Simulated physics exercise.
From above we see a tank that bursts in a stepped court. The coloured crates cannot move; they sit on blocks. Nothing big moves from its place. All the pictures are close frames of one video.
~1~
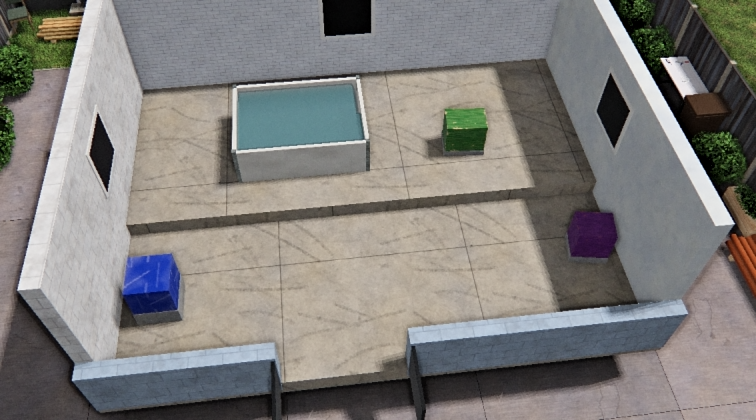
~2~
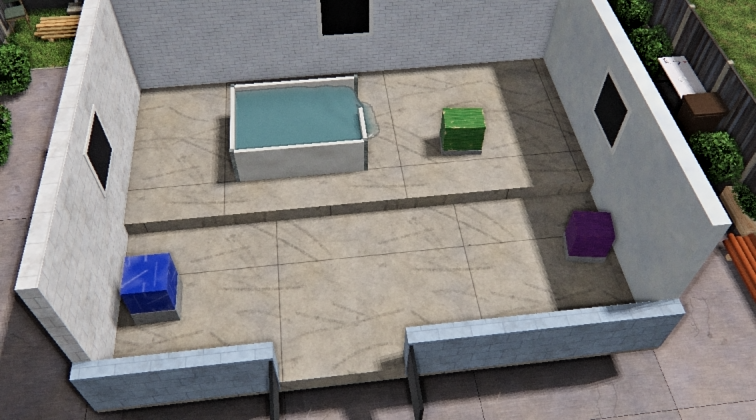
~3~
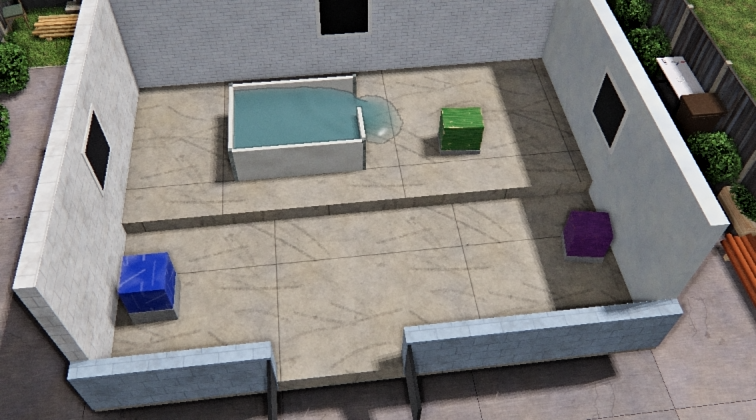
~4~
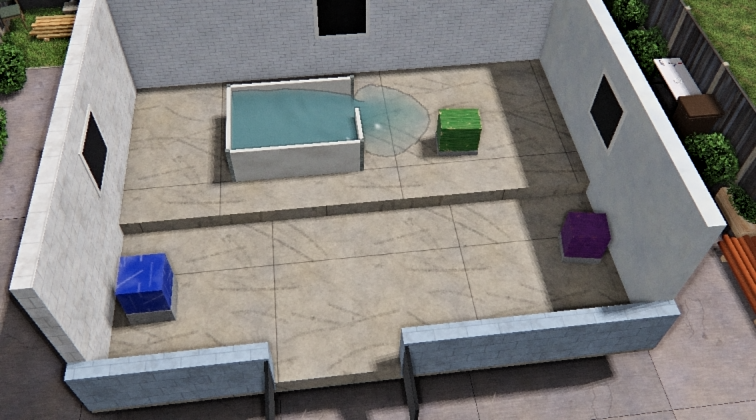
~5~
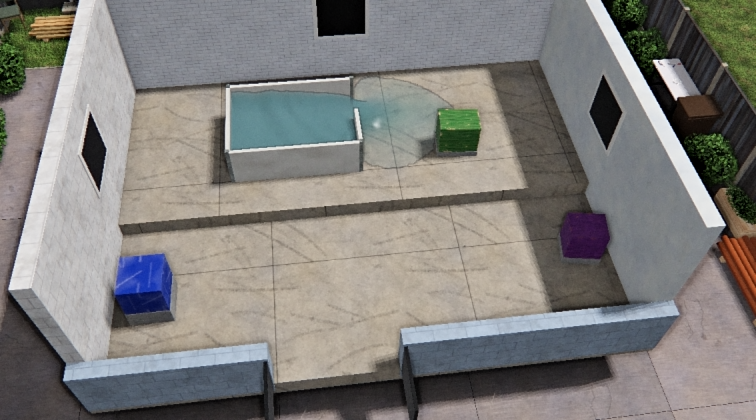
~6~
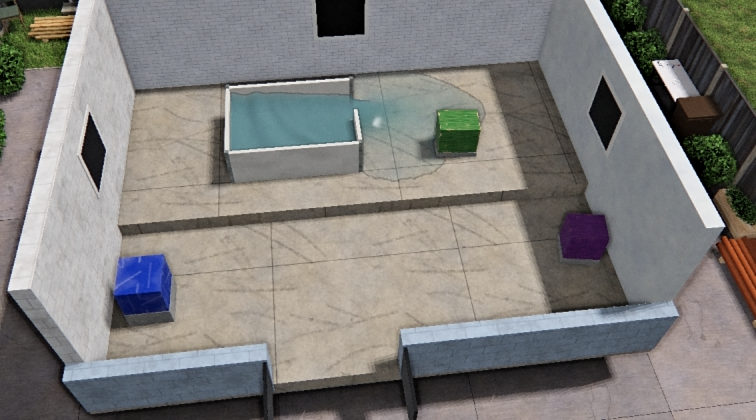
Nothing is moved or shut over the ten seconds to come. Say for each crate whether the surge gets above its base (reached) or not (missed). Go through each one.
The blue crate is protected; the green crate is exposed; the purple crate is exposed.
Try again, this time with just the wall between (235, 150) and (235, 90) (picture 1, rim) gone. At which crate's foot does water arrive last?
It's the crate marked purple.
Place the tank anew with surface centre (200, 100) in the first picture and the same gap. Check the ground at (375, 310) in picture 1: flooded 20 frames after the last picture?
Answer for that point: Bone-dry.
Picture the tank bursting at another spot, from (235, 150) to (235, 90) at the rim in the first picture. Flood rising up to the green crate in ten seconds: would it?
As for green, it stays clear.
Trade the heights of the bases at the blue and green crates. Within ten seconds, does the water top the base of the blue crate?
The blue one stays out of it.
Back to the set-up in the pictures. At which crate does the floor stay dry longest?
That's the one in blue.
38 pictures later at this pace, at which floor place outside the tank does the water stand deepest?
Somewhere around (576, 233).
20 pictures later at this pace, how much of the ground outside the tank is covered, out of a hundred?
Roughly 30 per cent.
A moment on, water covers 20 % of the floor; the blue crate not reached, the green crate water round its plinth, the purple crate not reached.
Next, water covers 25 % of the floor; the blue crate not reached, the green crate water round its plinth, the purple crate not reached.
Then, water covers 30 % of the floor; the blue crate not reached, the green crate water round its plinth, the purple crate water round its plinth.
Later, water covers 50 % of the floor; the blue crate not reached, the green crate water round its plinth, the purple crate water round its plinth.
In the end, water covers 80 % of the floor; the blue crate stayed above the water, the green crate was topped, the purple crate was topped.
